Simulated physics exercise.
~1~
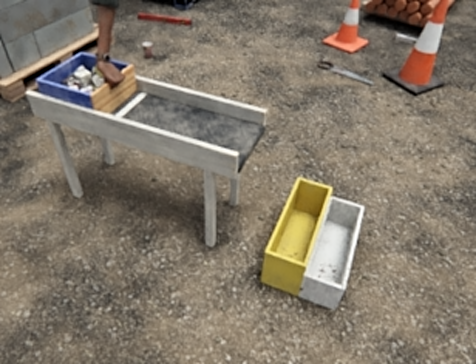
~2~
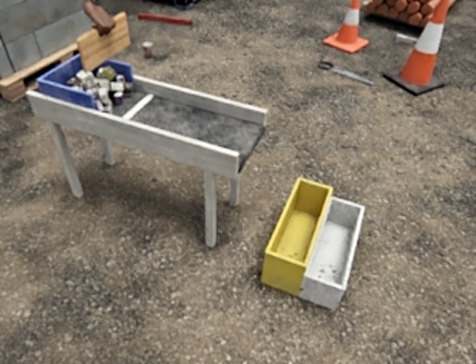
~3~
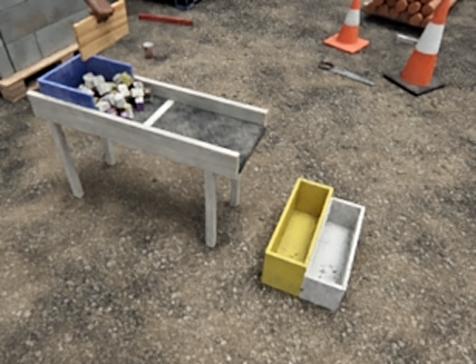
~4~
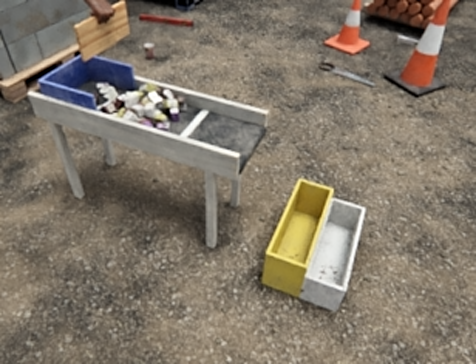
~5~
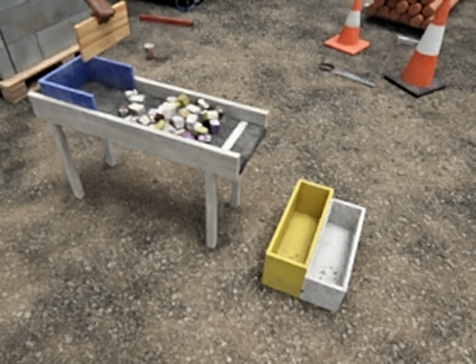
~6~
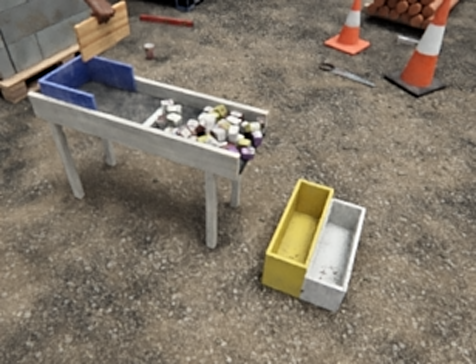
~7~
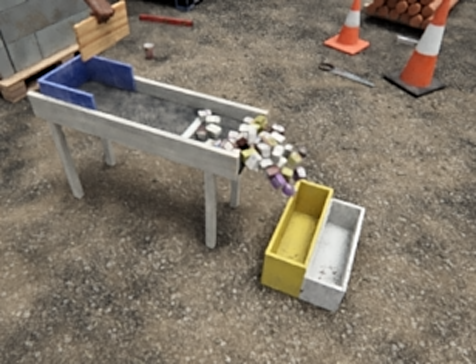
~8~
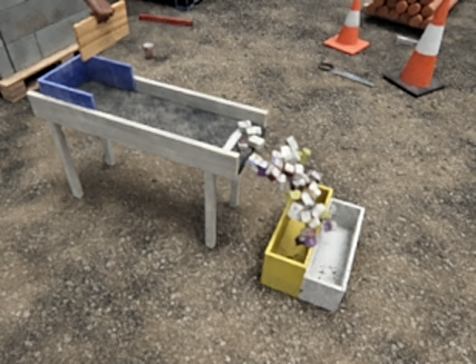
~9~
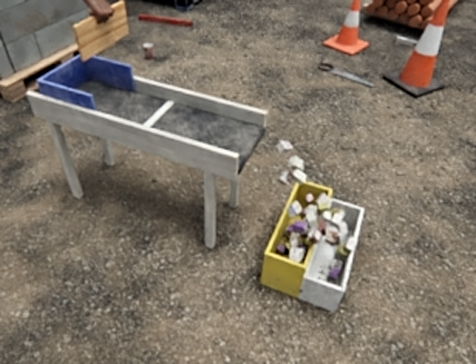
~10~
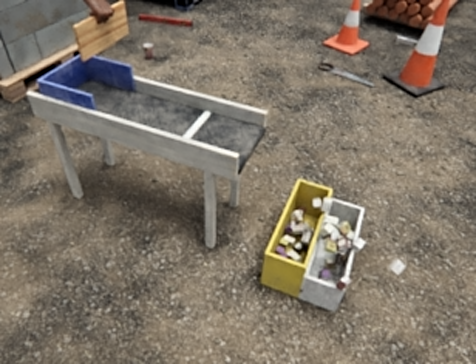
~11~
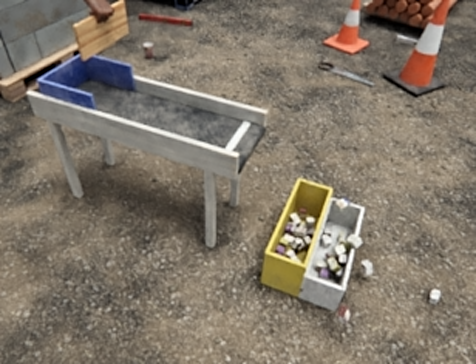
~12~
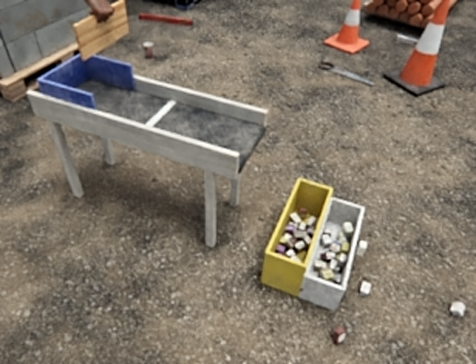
On a gravelly yard, a hand lifted a wooden gate from a blue pen, and a belt carried a heap of small cartons right and spilled them off its end into a yellow tub and a white bin, with a few landing on the ground beyond.
